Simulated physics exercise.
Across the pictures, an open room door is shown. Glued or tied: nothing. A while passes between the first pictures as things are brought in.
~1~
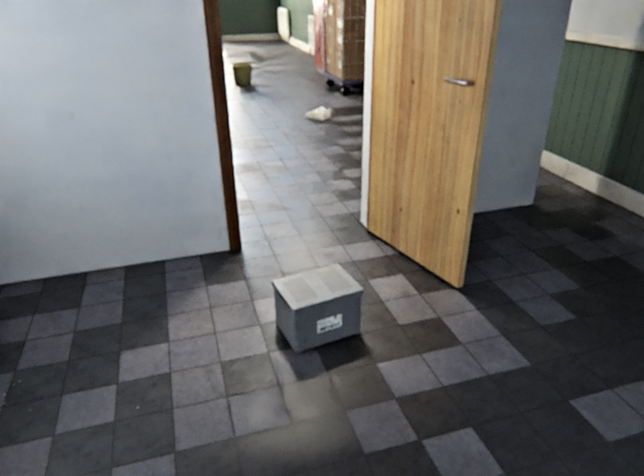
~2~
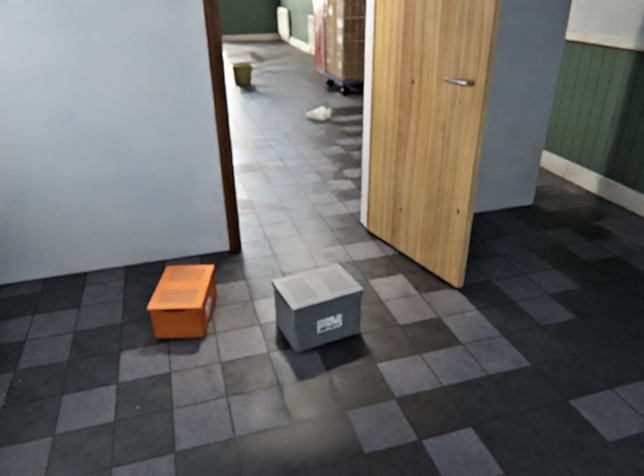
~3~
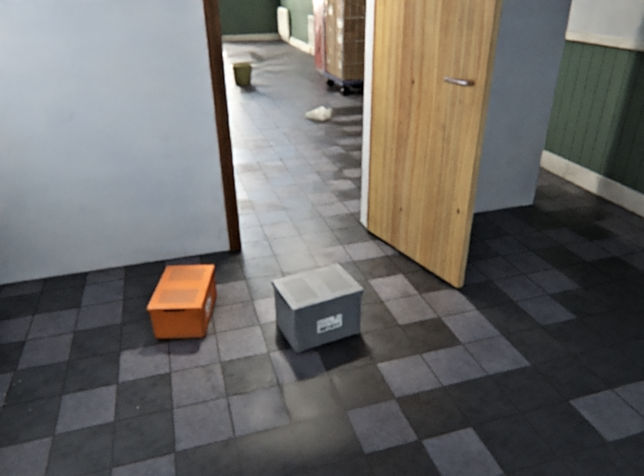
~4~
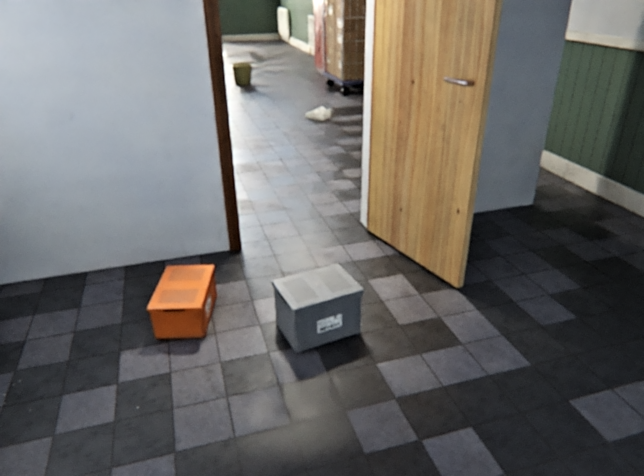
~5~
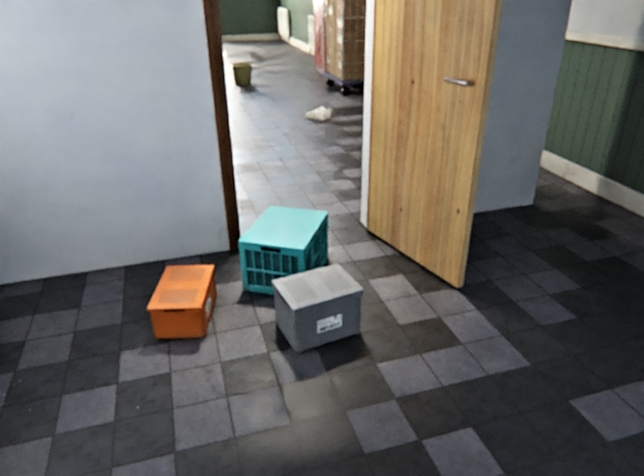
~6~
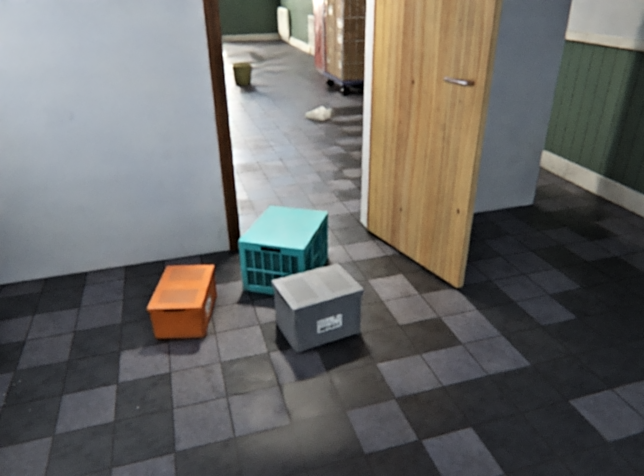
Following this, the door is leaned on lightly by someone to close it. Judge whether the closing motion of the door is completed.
The way is obstructed.
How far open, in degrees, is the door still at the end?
The answer is roughly 45°.
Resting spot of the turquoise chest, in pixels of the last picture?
Around (281, 248).
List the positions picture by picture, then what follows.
In the first picture, door wide open and still; grey tote (318, 307).
In the second picture, door wide open and still; grey tote (318, 307); orange tote (185, 301).
In the third picture, door wide open and still; grey tote (318, 307); orange tote (185, 301).
In the fourth picture, door wide open and still; grey tote (318, 307); orange tote (185, 301).
In the fifth picture, door wide open and still; grey tote (318, 307); orange tote (185, 301).
In the sixth picture, door wide open and still; turquoise chest (287, 250); grey tote (318, 307).
Then, 0.60 s after the last picture, open by 88°.
Then, 1.00 s after the last picture, open by 66°.
Then, 1.30 s after the last picture, open by 48°.
At rest, open by 43°; all 3 in place. Seen from the same camera at the end, turquoise chest near (281, 248).
